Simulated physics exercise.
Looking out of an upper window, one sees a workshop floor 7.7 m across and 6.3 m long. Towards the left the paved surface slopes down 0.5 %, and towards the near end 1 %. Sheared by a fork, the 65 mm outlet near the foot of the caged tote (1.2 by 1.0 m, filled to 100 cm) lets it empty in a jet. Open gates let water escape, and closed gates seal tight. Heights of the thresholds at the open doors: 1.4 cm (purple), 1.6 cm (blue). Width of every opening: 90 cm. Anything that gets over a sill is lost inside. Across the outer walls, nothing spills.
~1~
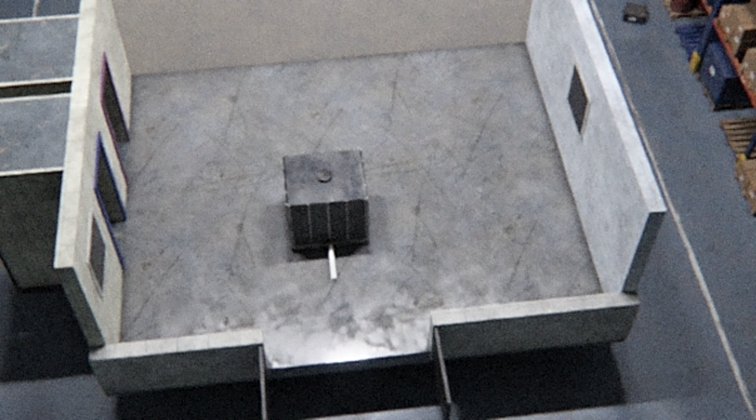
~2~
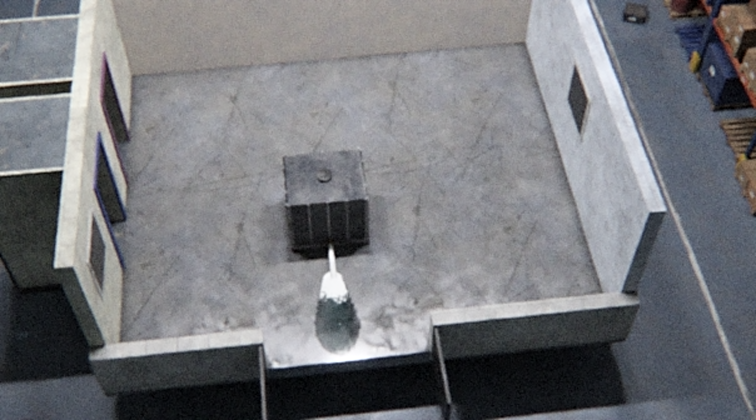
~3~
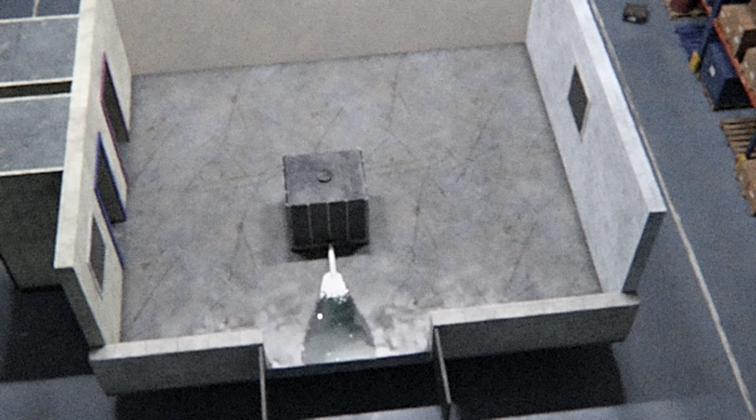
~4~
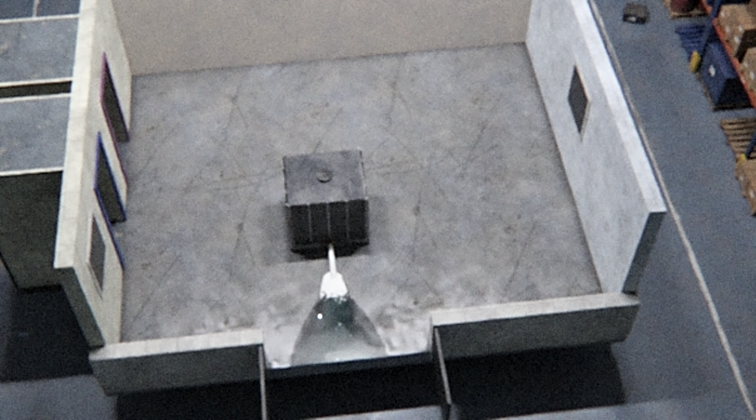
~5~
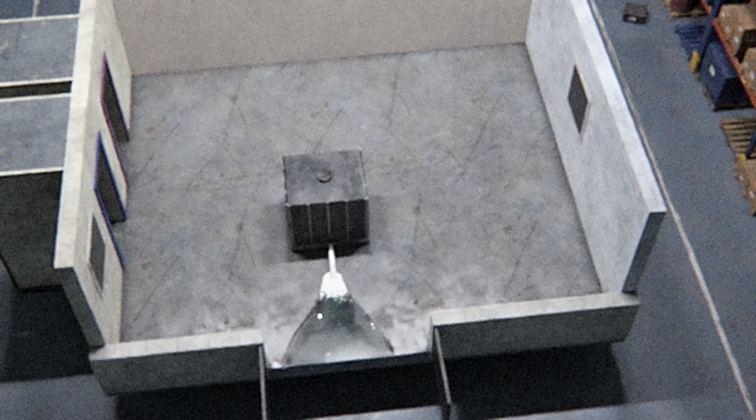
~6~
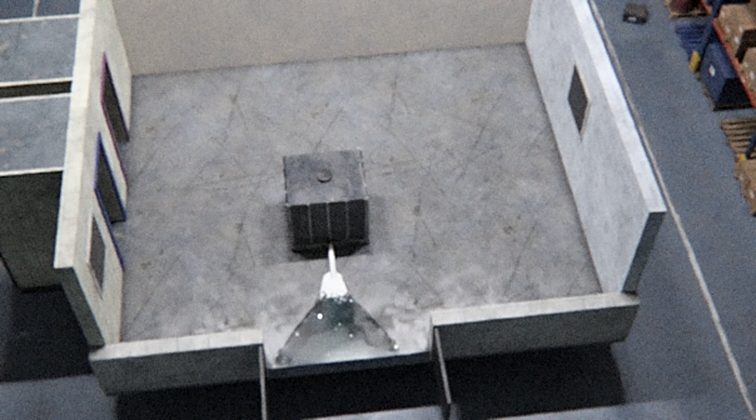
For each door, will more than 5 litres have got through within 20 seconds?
In the end purple door: Below the cutoff; blue door: Below the cutoff.
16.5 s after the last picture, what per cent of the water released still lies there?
I'd put what remains at some 8 per cent.
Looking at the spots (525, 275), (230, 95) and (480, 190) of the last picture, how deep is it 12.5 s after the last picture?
Depths in the order given: 0.0 cm, 0.0 cm, 0.0 cm.
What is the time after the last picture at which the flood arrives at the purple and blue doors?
For purple it's not within the 20 s, and for blue it's not within the 20 s.
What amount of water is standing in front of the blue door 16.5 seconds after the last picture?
Roughly 0.0 centimetres.
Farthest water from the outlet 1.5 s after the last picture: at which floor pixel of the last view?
Roughly at (379, 343).
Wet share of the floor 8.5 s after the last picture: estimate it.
About 5 percent of the floor.
Then, 1.5 s after the last picture water covers under 5 % of the floor and is deepest (2 cm) near (337, 288); purple door not reached, blue door not reached.
Then, 4.5 s after the last picture water covers under 5 % of the floor and is deepest (2 cm) near (337, 288); purple door not reached, blue door not reached.
Then, 8.5 s after the last picture water covers 5 % of the floor and is deepest (2 cm) near (337, 288); purple door not reached, blue door not reached.
Then, 12.5 s after the last picture water covers 5 % of the floor and is deepest (2 cm) near (337, 288); purple door not reached, blue door not reached.
Then, 16.5 s after the last picture water covers 5 % of the floor and is deepest (2 cm) near (337, 288); purple door not reached, blue door not reached.
